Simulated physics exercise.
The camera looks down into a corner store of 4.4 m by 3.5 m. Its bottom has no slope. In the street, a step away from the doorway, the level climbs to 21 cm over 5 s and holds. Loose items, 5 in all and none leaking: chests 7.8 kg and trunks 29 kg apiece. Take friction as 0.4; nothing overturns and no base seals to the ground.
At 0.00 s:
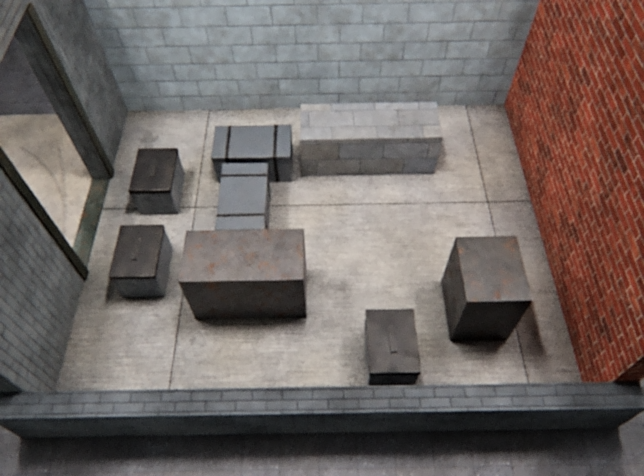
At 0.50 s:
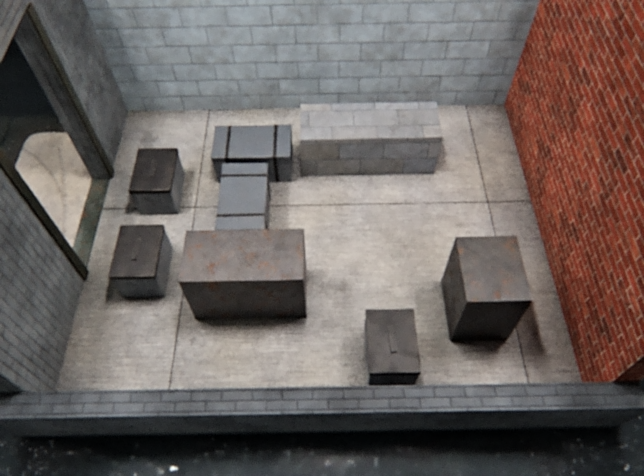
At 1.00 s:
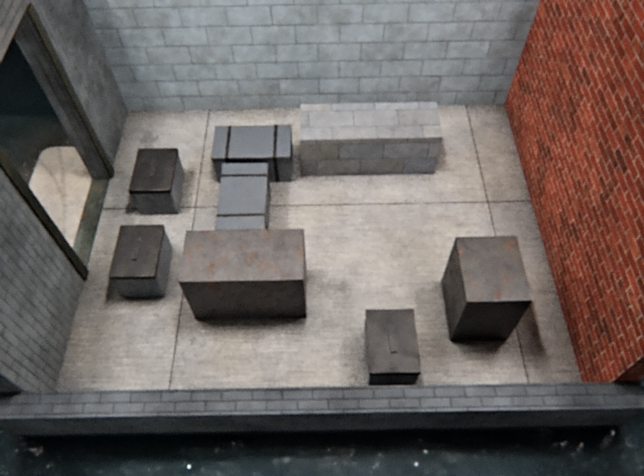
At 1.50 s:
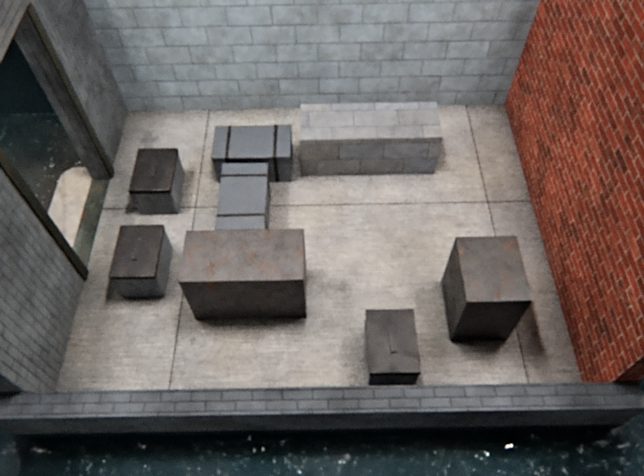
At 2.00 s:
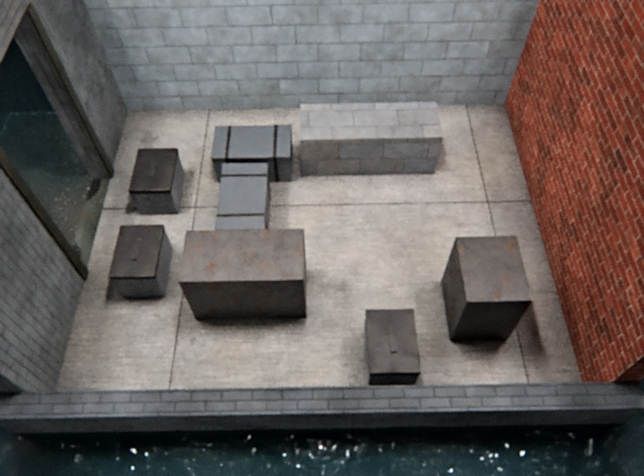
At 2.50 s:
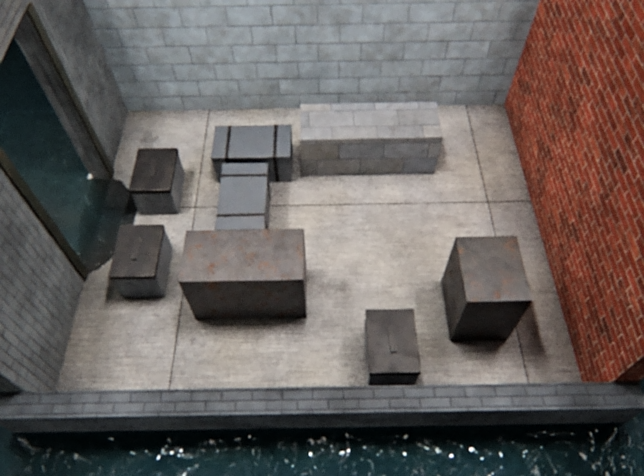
The clip opens on a high view of a walled room with a red brick wall at right and dark boxes on a pale, dry floor. Dark water spreads outside along the front wall and beyond the left doorway, then a small wet patch appears just inside the doorway while the boxes stay still.
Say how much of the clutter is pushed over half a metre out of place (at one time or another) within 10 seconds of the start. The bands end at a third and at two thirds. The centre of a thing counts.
That comes to two thirds or more.
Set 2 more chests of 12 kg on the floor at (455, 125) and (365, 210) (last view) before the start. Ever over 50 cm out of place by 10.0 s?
In that order: Under, over.
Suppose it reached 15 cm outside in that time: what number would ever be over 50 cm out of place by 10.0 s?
Then 3.
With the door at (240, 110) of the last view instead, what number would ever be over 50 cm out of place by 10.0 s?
In that case 3 of them.
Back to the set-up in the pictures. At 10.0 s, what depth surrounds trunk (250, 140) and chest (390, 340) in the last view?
Roughly 5 and 6 cm.
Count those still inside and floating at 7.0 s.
At that moment 1.
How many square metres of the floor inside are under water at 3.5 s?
Roughly 1.0 m2.
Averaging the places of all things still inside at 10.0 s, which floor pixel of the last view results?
At about (293, 213).
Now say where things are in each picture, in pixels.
In the first frame, a chest at (392, 340), on the bottom; a trunk at (252, 141) rests on the ground; 0.0 m2 under water; 0 of 5 have shifted.
In the second frame, a chest at (392, 340) rests on the ground; a trunk at (252, 141) rests on the ground; 0.0 m2 under water; 0 of 5 have shifted.
In the third frame, a chest at (392, 340), on the bottom; a trunk at (252, 141) rests on the ground; water covers 0.0 m2; 0 of 5 have shifted.
In the fourth frame, a chest at (392, 340) rests on the ground; a trunk at (252, 141), on the bottom; 0.0 m2 under water; 0 of 5 have shifted.
In the fifth frame, a chest at (392, 340) rests on the ground; a trunk at (252, 141) rests on the ground; 0.0 m2 under water; 0 of 5 have shifted.
In the sixth frame, a chest at (392, 340), on the bottom; a trunk at (252, 141), on the bottom; 0.3 m2 under water; 0 of 5 have shifted.
After 3.5 s 0 of 5 are over 50 cm from their spots; 0 afloat.
After 4.5 s 0 of 5 are over 50 cm from their spots; 1 afloat.
After 7.0 s 3 of 5 are over 50 cm from their spots; 1 afloat.
After 10.0 s 4 of 5 are over 50 cm from their spots, and 4 have been at some point; 4 afloat.
